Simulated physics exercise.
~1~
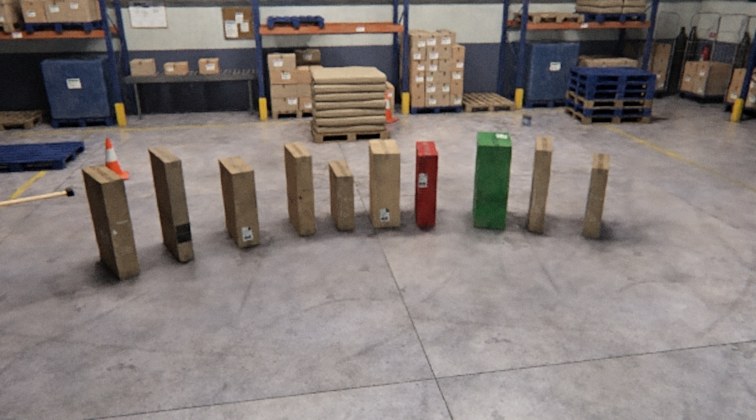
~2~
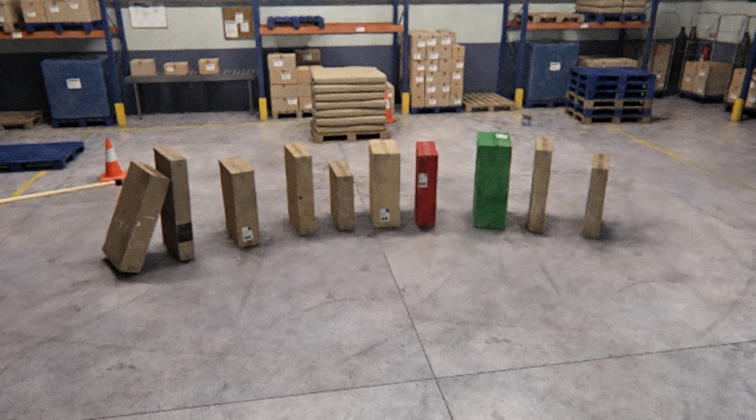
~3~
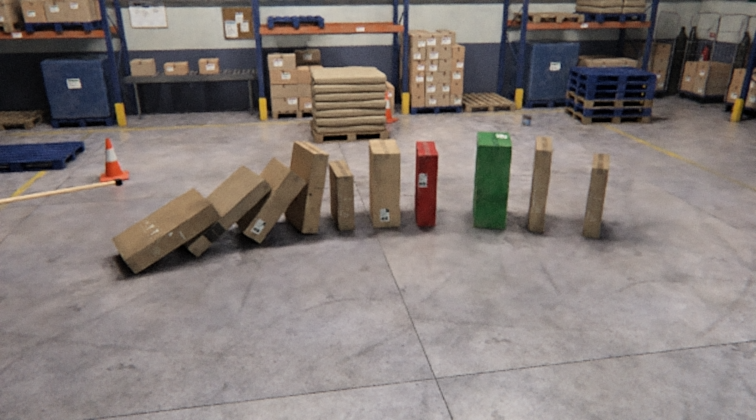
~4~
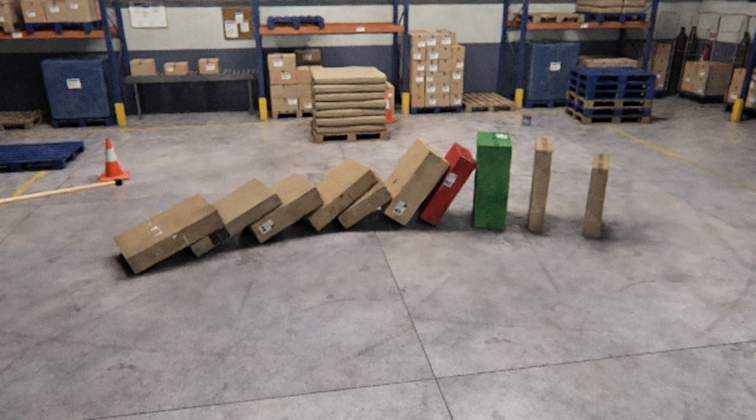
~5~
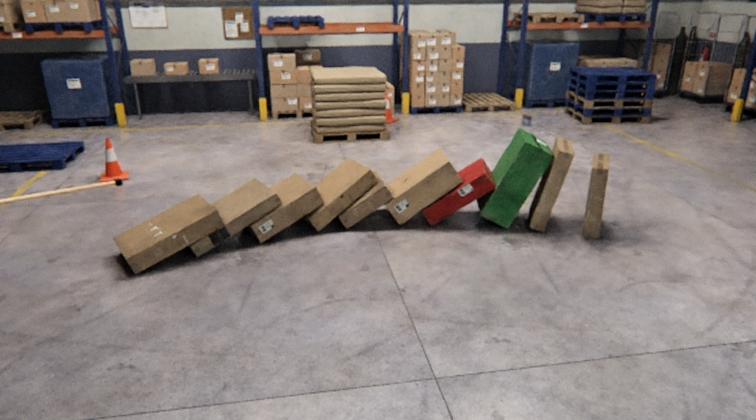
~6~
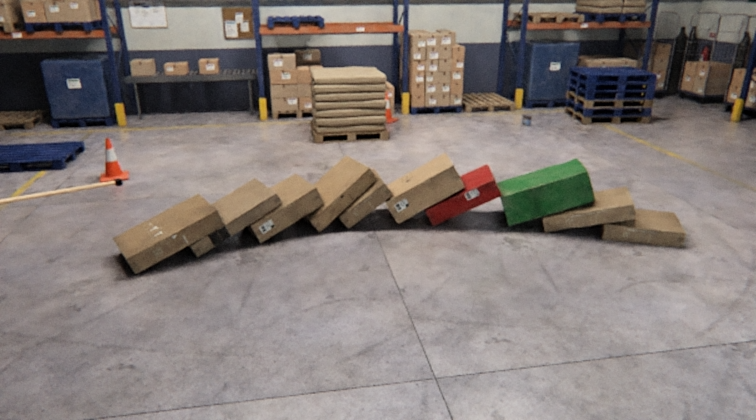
Ten tall cartons stand on end in a gently curving row across a concrete warehouse floor, seen from slightly above, all brown except a red one and a green one right of the middle. Behind them are orange-beamed shelves, stacked boxes, blue pallets and a traffic cone. At the left, a pole moves in and the first carton tips right into its neighbour. The fall runs rightward through the brown cartons, then the red one leans over, and the green one tips against the next. Finally the last two go down, leaving every carton toppled, most resting slanted on the next.
